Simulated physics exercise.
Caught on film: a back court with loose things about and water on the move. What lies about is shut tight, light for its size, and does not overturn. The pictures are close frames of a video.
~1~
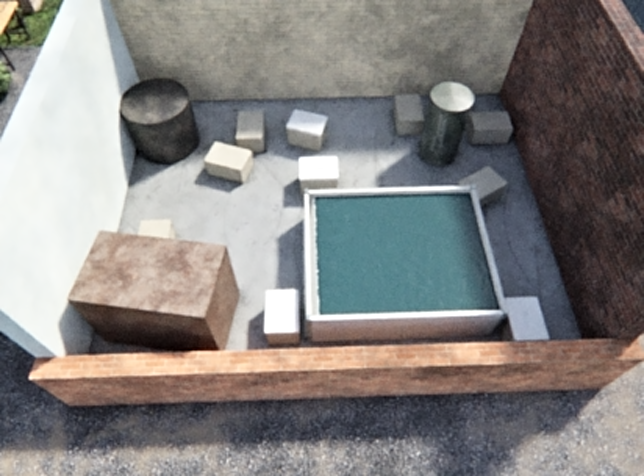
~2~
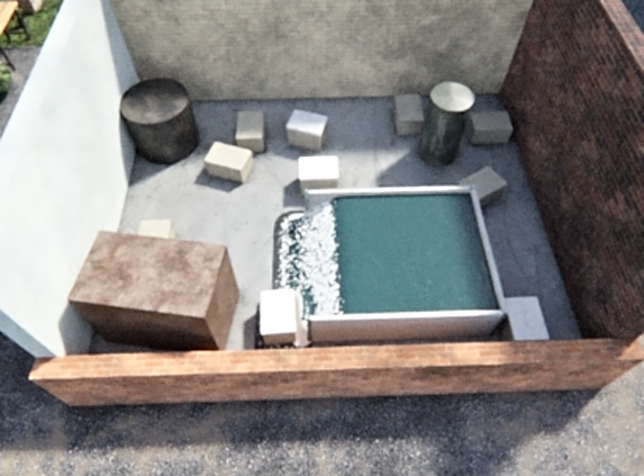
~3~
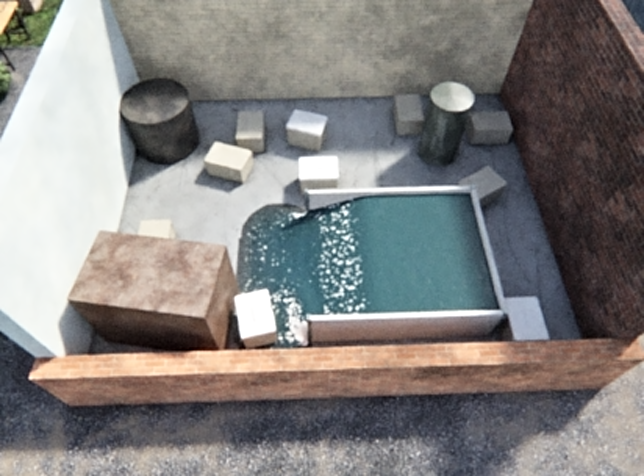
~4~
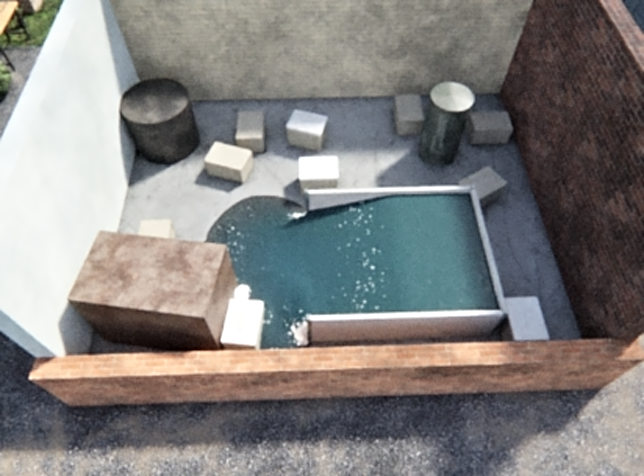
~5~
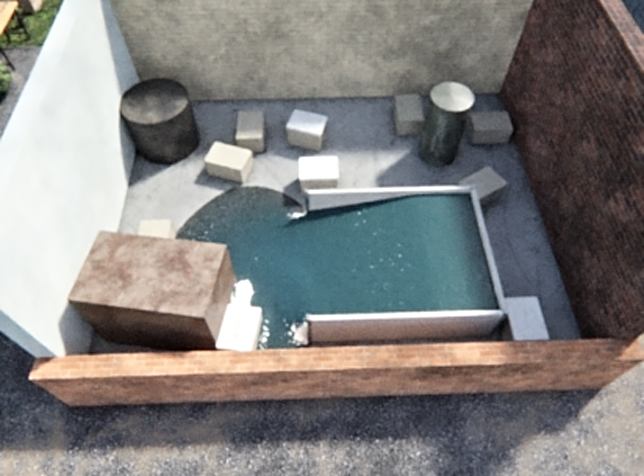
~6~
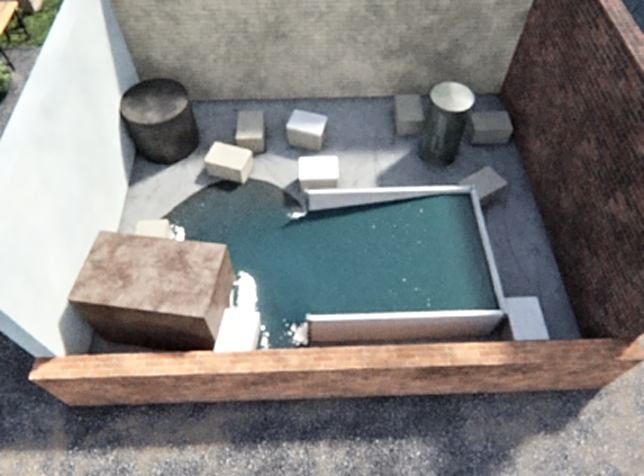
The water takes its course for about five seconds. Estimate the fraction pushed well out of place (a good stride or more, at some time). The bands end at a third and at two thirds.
It is from one to two thirds.
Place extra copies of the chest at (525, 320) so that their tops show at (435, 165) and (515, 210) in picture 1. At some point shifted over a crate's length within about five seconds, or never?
One after the other: Never so far, not that far.
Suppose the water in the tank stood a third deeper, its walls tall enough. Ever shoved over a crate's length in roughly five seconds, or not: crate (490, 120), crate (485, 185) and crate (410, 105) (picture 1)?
One after the other: Less than that, less than that, moved that far.
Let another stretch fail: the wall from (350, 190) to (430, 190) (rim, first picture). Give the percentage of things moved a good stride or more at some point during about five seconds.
Roughly 60 per cent.
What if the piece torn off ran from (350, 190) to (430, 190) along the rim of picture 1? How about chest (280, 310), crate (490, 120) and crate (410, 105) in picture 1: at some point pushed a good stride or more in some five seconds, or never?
In that order: No, moved that far, that far or more.
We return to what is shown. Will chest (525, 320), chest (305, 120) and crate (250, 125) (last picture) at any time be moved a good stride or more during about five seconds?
As listed: Shifted that much, yes, swept aside.
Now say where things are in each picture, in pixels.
In the first frame, a chest at (282, 310) rests on the ground; a crate at (153, 238) rests on the ground; 0 of 10 have shifted.
In the second frame, a chest at (278, 310) rests on the ground, close to its start; a crate at (153, 238), on the bottom; 1 of 10 have shifted.
In the third frame, a chest at (255, 313), on the bottom, a stride from its start; a crate at (153, 238), on the bottom; 1 of 10 have shifted.
In the fourth frame, a chest at (242, 321), on the bottom, a stride from its start; a crate at (153, 238), on the bottom; 1 of 10 have shifted.
In the fifth frame, a chest at (239, 327) rests on the ground, a stride from its start; a crate at (153, 238) rests on the ground; 1 of 10 have shifted.
In the sixth frame, a chest at (237, 332) floats, a stride from its start; a crate at (149, 238), on the bottom, close to its start; 1 of 10 have shifted.
A moment on, 1 of 10 are well off their spots; 1 afloat.
Next, 2 of 10 are well off their spots; 2 afloat.
Later, 5 of 10 are well off their spots; 2 afloat.
In the end, 5 of 10 are well off their spots, and 6 have been at some point; 2 afloat.
